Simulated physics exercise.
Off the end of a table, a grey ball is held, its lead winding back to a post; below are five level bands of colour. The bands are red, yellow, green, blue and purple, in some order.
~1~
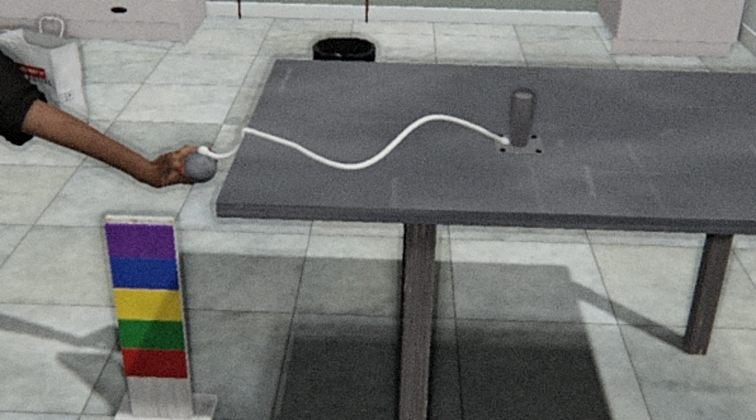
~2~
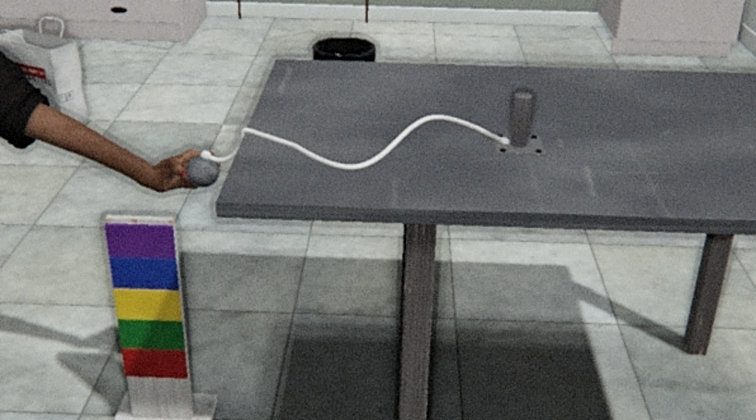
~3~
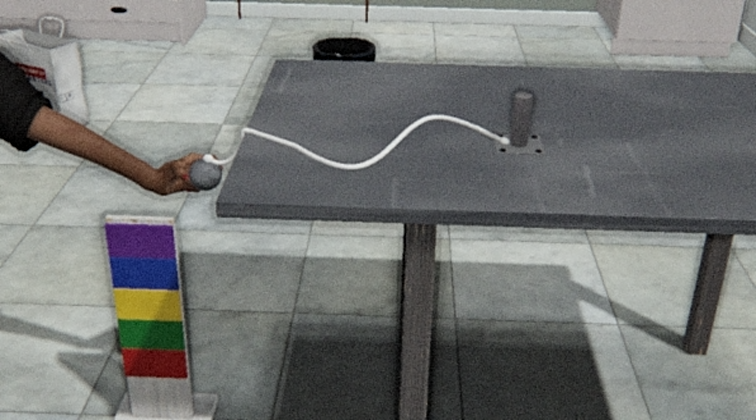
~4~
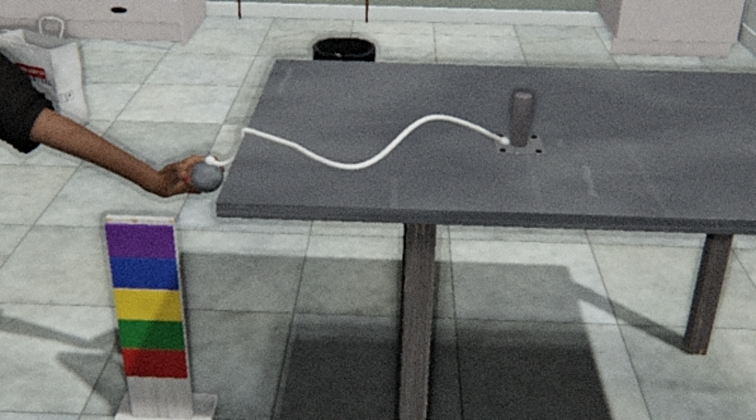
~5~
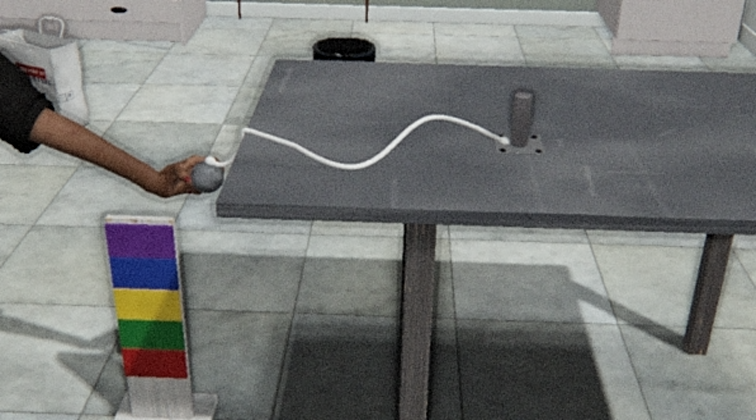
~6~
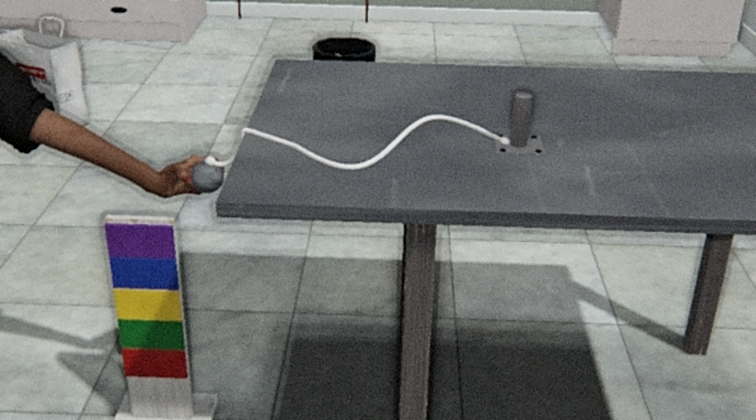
Hand holding a grey ball beside a table end, shifting it very slightly, white cord winding to a post, colour bands below.
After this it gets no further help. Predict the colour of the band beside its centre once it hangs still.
I would predict yellow.
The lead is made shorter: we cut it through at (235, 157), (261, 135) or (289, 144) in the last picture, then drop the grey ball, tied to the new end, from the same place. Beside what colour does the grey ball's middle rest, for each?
So you'd see blue first, purple second, and for the last: None, it hangs higher.
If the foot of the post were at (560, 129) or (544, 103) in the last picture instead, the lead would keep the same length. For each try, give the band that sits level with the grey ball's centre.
Result 1: Blue. Result 2: Blue.
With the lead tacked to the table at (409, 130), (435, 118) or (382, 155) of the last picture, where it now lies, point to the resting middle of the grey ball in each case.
First near (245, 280), then near (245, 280), then near (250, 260).
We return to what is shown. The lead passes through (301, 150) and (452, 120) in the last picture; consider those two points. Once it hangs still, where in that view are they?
They go to (248, 182) and to (428, 139).
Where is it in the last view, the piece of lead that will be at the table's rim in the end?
About (338, 166).
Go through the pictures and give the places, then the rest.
In the first frame, grey ball (201, 167); purple (140, 243); blue (144, 275); yellow (147, 306); green (151, 336); red (154, 365).
In the second frame, grey ball (203, 171); lead through (477, 129) (417, 124) (387, 151) (322, 160) (267, 137).
In the third frame, grey ball (206, 174).
In the fourth frame, grey ball (207, 177); lead through (477, 129) (417, 124) (387, 151) (322, 160) (267, 137).
In the fifth frame, grey ball (207, 177).
In the sixth frame, grey ball (207, 177); lead through (477, 129) (417, 124) (387, 151) (322, 160) (267, 137).
Soon after, ball near (249, 293); level with blue.
Then, ball near (247, 302); level with yellow.
At rest, ball near (252, 307); level with yellow. Its centre hangs level with the yellow band.
